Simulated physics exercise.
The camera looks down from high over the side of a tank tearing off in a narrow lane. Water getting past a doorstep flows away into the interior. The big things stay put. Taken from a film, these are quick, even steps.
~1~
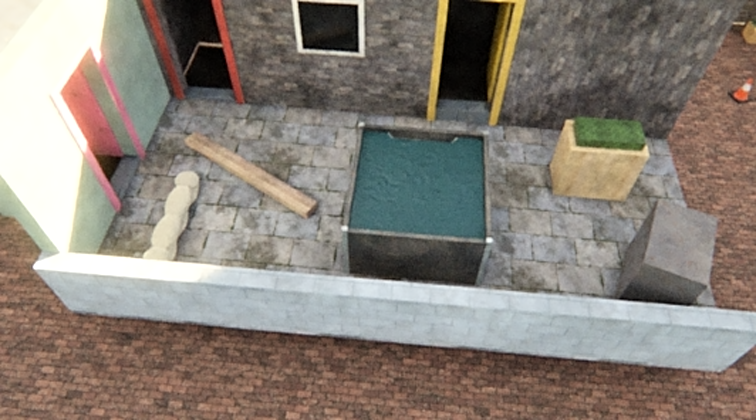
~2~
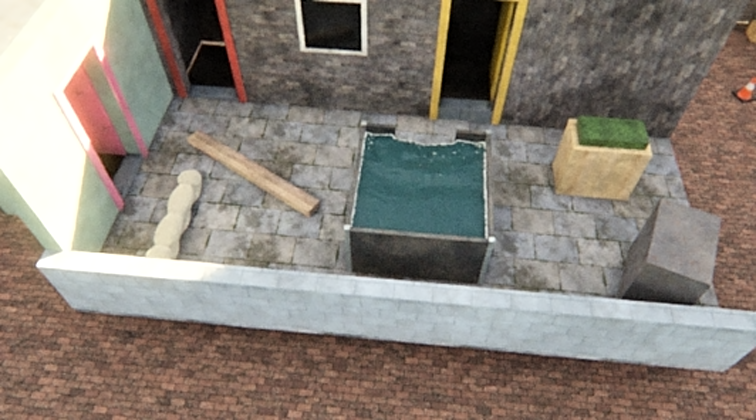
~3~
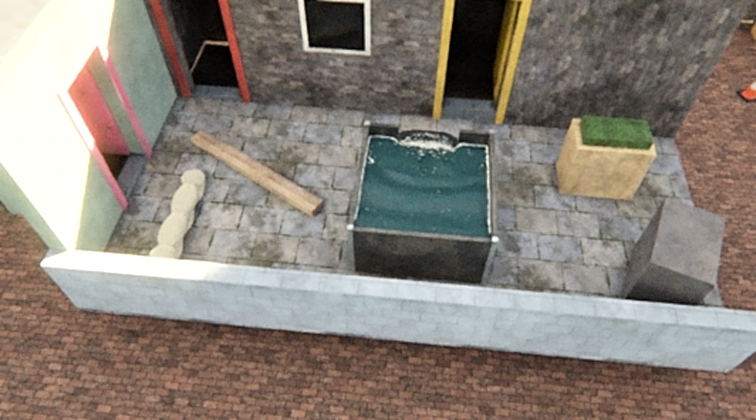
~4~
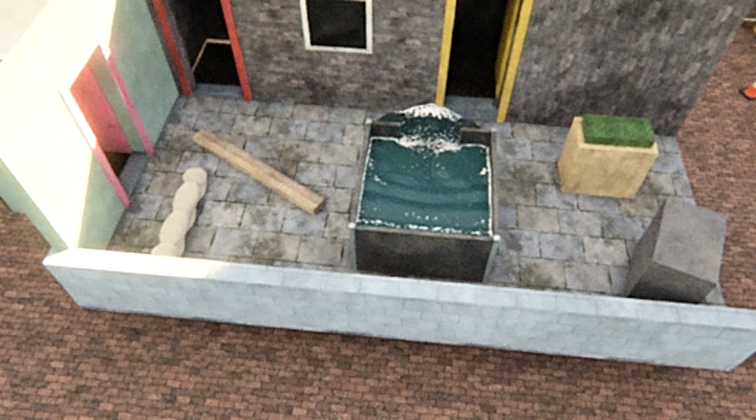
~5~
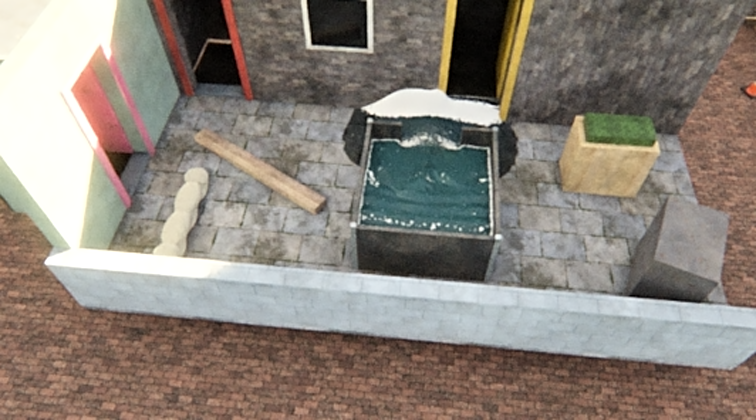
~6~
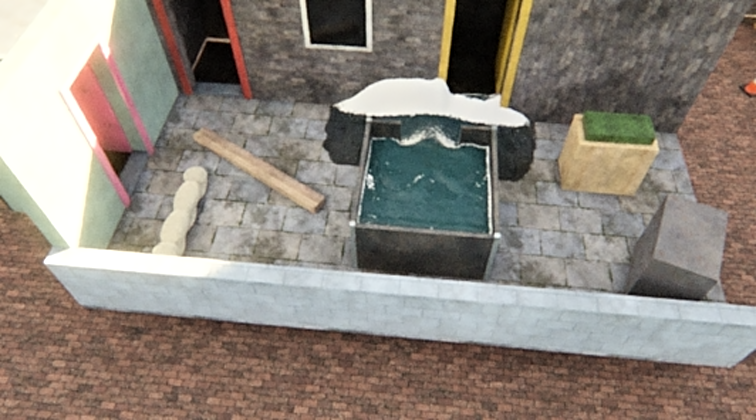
Water in the dark tank drops at the far side and spreads out behind it.
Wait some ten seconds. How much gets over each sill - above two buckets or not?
In the end the pink door is going to stay within two buckets; the red door is going to be swamped; the yellow door is going to be swamped.
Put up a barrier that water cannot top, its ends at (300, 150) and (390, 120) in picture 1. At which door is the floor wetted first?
My answer is the yellow-painted one.
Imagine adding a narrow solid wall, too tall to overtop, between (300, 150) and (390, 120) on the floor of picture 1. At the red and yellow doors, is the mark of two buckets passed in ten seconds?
Red door: Below the mark; yellow door: Above the mark.
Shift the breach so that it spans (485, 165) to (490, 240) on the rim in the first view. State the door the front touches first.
First to be reached: The yellow-painted one.
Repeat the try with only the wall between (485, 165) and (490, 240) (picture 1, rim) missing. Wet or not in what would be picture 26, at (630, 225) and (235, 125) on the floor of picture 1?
Point one reached; point two not reached.
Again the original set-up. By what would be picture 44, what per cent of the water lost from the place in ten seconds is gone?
Close to 75 out of every hundred.
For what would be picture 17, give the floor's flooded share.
Estimate: Some 40 in a hundred.
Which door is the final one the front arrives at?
Observed: The pink door.
A moment on, water covers 25 % of the floor; the pink door not reached, the red door wet at the sill, nothing in, the yellow door over two buckets in.
Next, water covers 40 % of the floor; the pink door not reached, the red door wet at the sill, nothing in, the yellow door far over two buckets in.
Then, water covers 60 % of the floor; the pink door wet at the sill, nothing in, the red door over two buckets in, the yellow door far over two buckets in.
Later, water covers 80 % of the floor; the pink door wet at the sill, nothing in, the red door far over two buckets in, the yellow door far over two buckets in.
In the end, water covers 85 % of the floor; the pink door wet at the sill, nothing in, the red door far over two buckets in, the yellow door far over two buckets in.
